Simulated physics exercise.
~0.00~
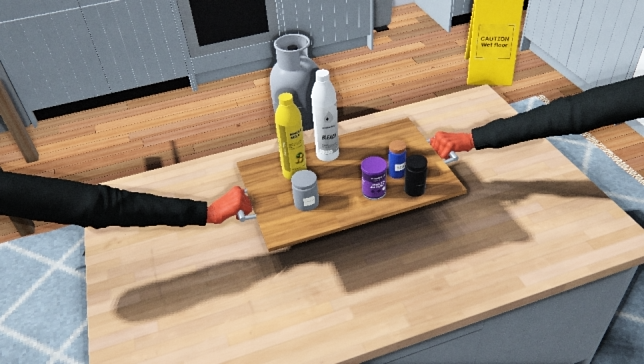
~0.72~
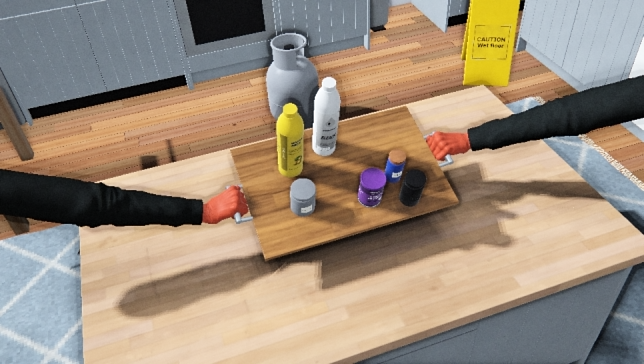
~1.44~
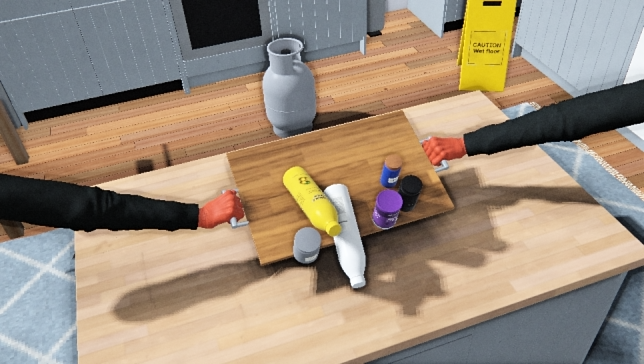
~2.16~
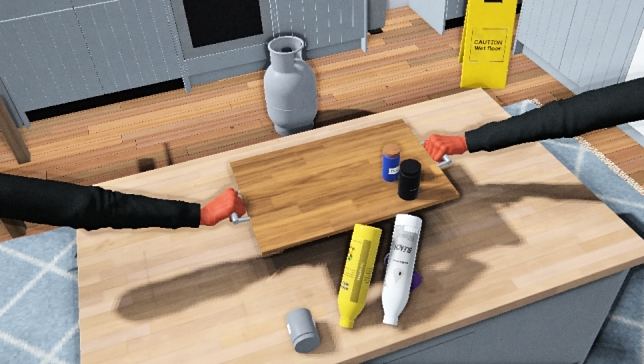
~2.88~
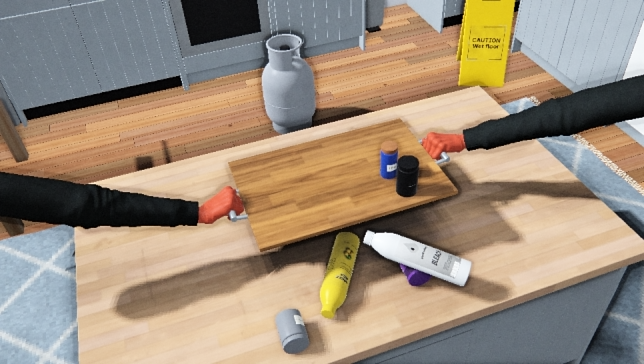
A hand-held wooden tray tips toward the viewer, spilling four containers while two stay on.
